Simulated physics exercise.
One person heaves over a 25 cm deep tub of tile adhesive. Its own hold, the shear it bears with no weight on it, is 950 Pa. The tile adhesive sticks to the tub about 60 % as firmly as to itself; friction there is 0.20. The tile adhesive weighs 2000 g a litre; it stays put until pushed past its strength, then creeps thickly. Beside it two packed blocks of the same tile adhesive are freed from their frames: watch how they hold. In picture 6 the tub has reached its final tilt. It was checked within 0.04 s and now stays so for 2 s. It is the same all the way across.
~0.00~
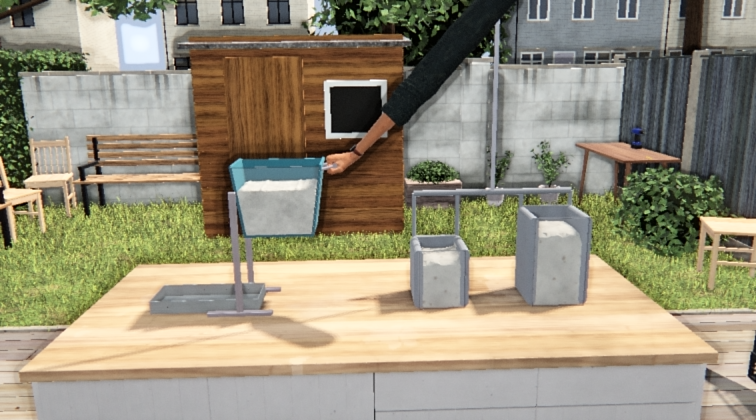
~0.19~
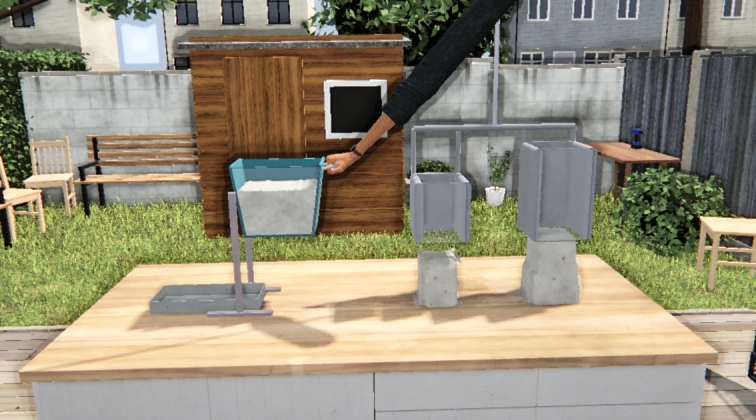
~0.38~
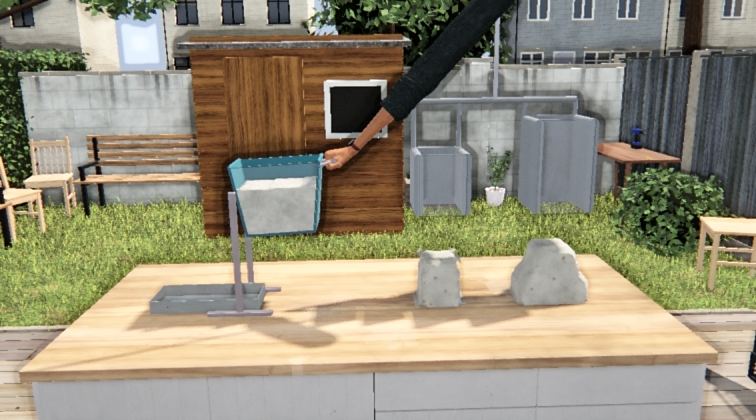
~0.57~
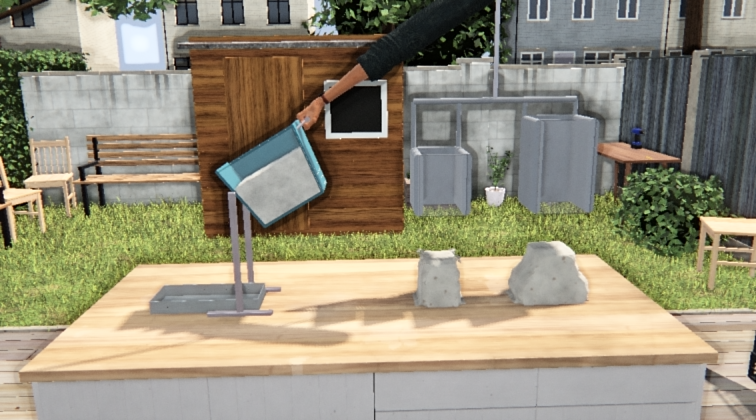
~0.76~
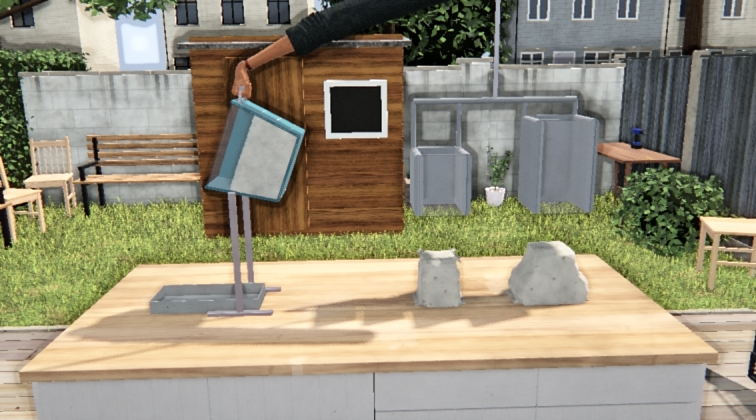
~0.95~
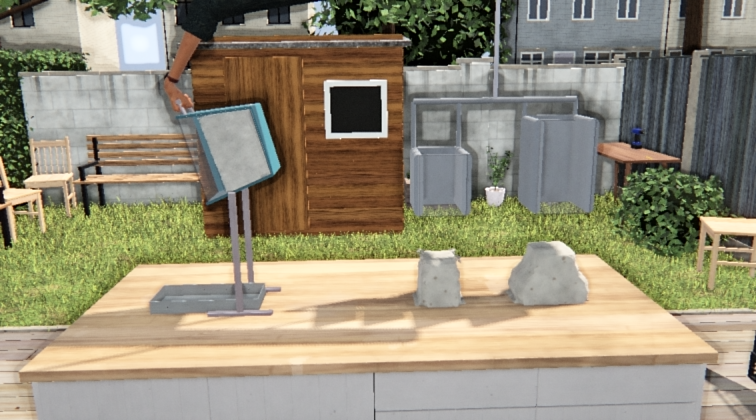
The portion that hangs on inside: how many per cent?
Close to 0 per cent.
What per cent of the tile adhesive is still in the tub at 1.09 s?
About 90 %.
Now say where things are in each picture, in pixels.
Handle-side rim at (319, 166), tilt 0 degrees; crest of the tile adhesive at (240, 190); block heights 18 cm, 29 cm (left to right), in the first frame.
Handle-side rim at (319, 166), tilt 0 degrees; crest of the tile adhesive at (240, 190); block heights 18 cm, 26 cm (left to right), in the second frame.
Handle-side rim at (317, 162), tilt 3 degrees; crest of the tile adhesive at (311, 186); block heights 18 cm, 21 cm (left to right), in the third frame.
Handle-side rim at (291, 126), tilt 30 degrees; crest of the tile adhesive at (301, 152); block heights 18 cm, 21 cm (left to right), in the fourth frame.
Handle-side rim at (231, 103), tilt 69 degrees; crest of the tile adhesive at (257, 118); block heights 18 cm, 21 cm (left to right), in the fifth frame.
Handle-side rim at (177, 119), tilt 105 degrees; crest of the tile adhesive at (240, 111); block heights 18 cm, 21 cm (left to right), in the sixth frame.
After 1.09 s, the tub is at 105 degrees and holds 89 %.
After 1.26 s, the tub is at 105 degrees and holds 27 %.
After 1.43 s, the tub is at 105 degrees and holds 0 %.
After 1.60 s, the tub is at 105 degrees and holds 0 %.
After 2.95 s, the tub is at 105 degrees and holds 0 %.
